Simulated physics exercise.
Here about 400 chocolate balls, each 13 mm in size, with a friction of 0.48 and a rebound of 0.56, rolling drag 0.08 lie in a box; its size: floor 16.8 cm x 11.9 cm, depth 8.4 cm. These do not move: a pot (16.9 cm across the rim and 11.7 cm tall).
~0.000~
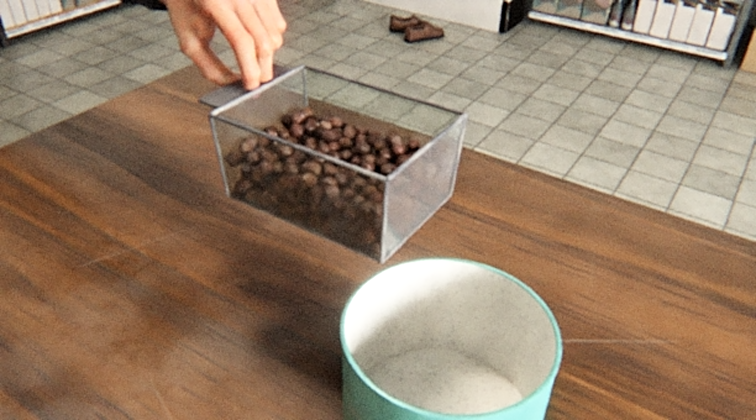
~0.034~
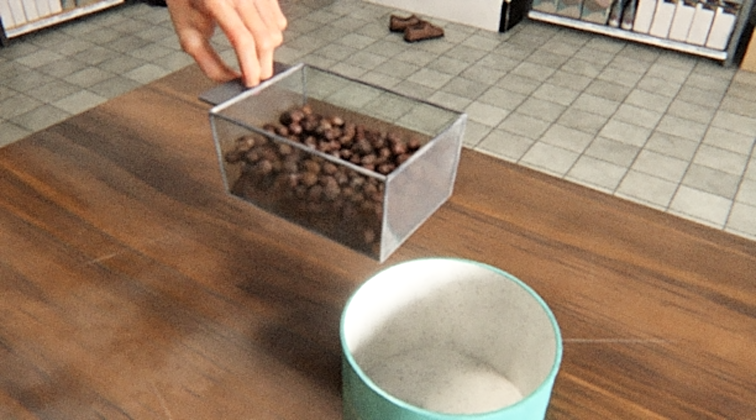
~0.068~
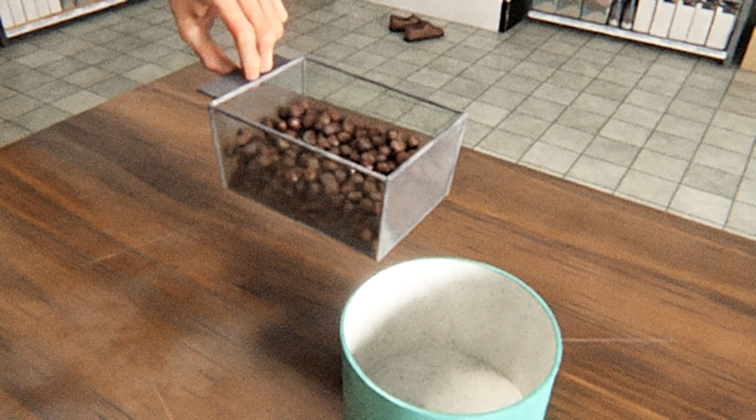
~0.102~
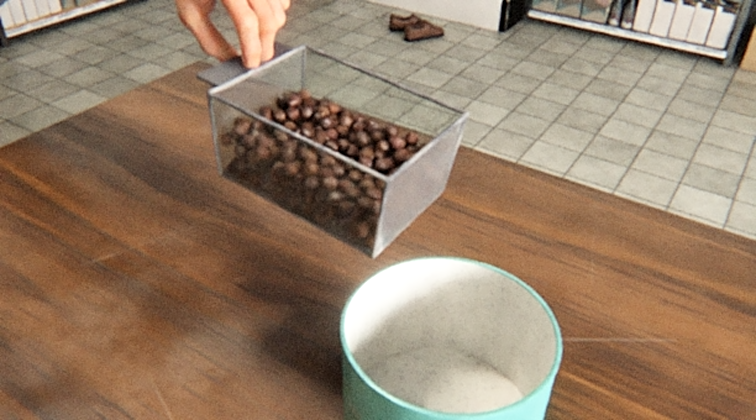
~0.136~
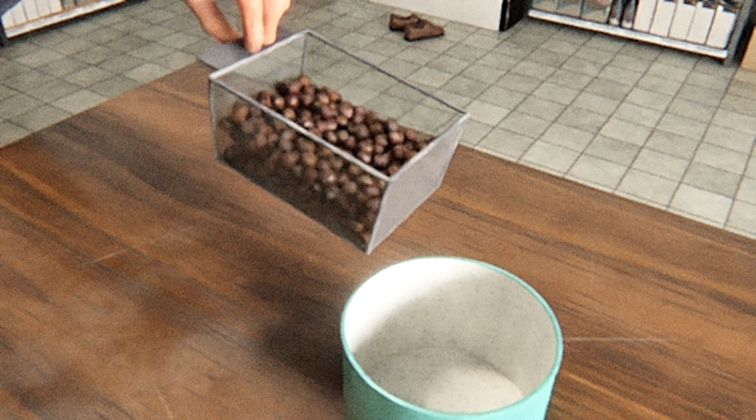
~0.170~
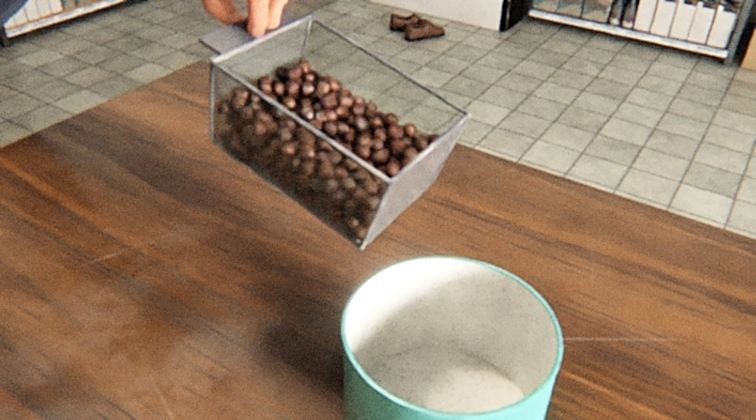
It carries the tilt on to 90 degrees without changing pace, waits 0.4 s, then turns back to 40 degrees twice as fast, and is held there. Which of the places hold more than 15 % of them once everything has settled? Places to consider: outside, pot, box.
More than 15 %? Outside everything: Yes; pot: Yes; box: Yes.
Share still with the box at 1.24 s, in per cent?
35 per cent, roughly.
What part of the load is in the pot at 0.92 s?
So far, roughly 30 percent has arrived.
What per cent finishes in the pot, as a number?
Close to 45 in a hundred, I'd say.
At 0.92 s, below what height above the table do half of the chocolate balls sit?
22 centimetres or so.
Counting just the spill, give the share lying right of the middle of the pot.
About 80 per cent.
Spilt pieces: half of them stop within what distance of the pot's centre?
Roughly 28 cm.
Then, at 0.58 s, tilt 80 degrees; box 100 %; middle of all pieces near (374, 78).
After 0.92 s, tilt 90 degrees; outside 5 %, pot 30 %, box 45 %, in the air 20 %; middle of all pieces near (453, 237).
Then, at 1.24 s, tilt 67 degrees; outside 20 %, pot 45 %, box 35 %, in the air 5 %; middle of all pieces near (469, 304).
After 1.54 s, tilt 40 degrees; outside 20 %, pot 45 %, box 35 %; middle of all pieces near (475, 319).
In the end, at 2.6 s, outside 20 %, pot 45 %, box 35 %.
